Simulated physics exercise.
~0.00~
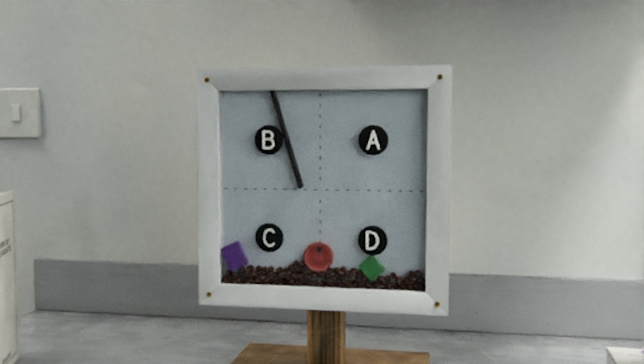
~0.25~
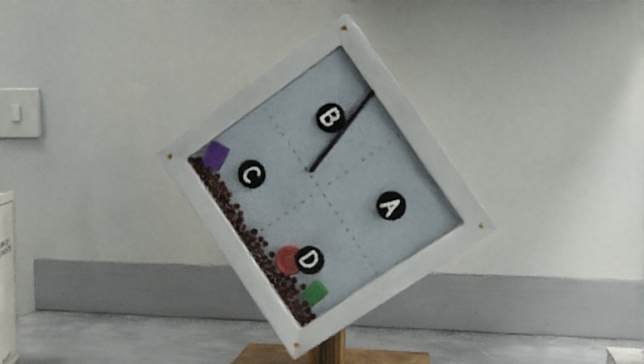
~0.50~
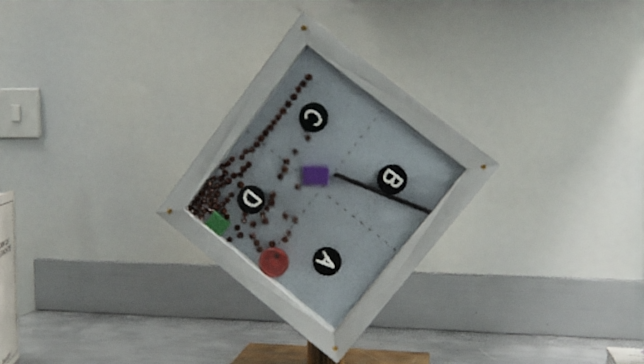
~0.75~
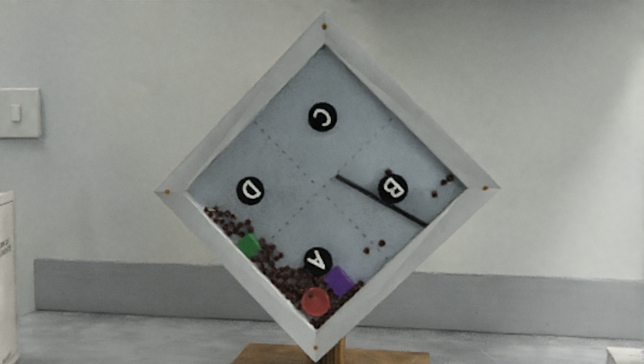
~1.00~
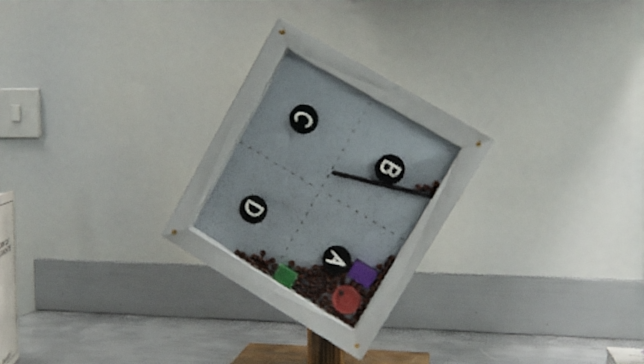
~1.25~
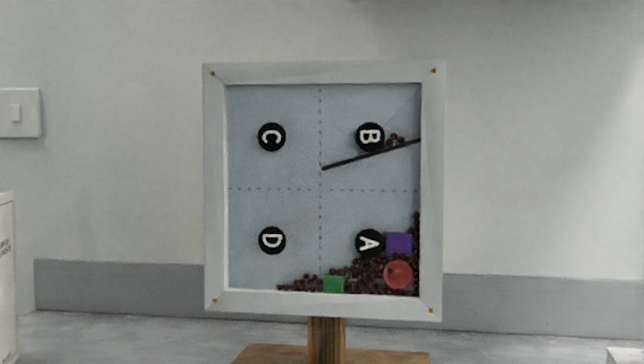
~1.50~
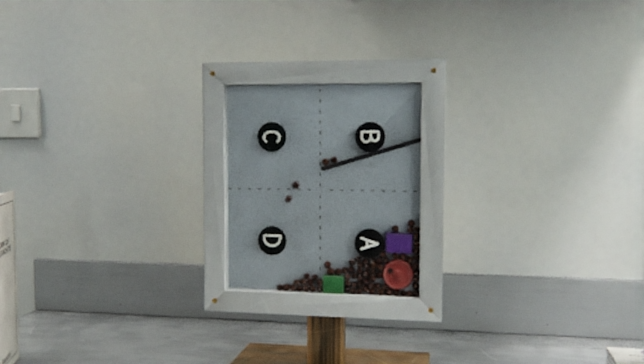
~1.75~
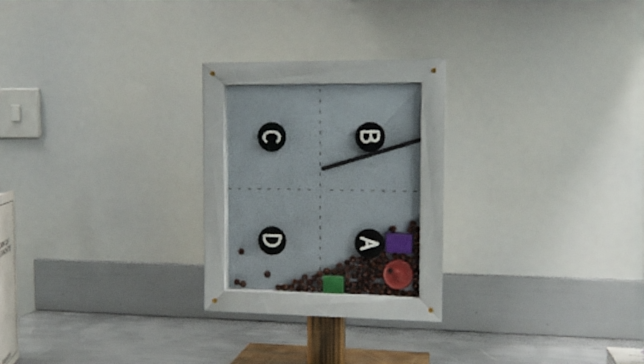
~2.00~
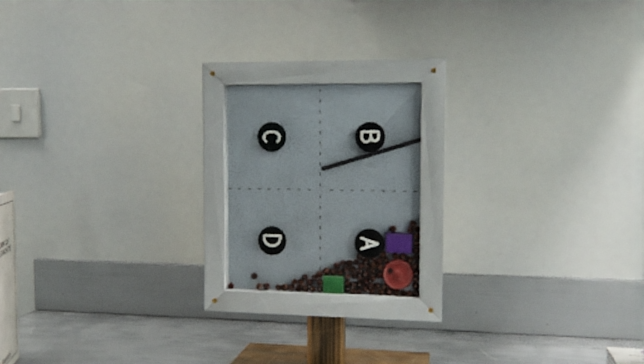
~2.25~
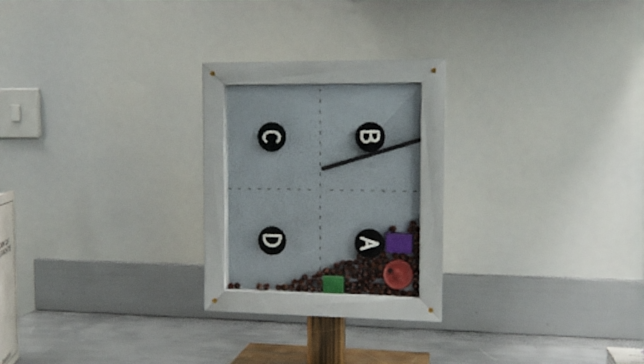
On a wooden stand, a case turns clockwise, swings partly back, and its beads heap right.
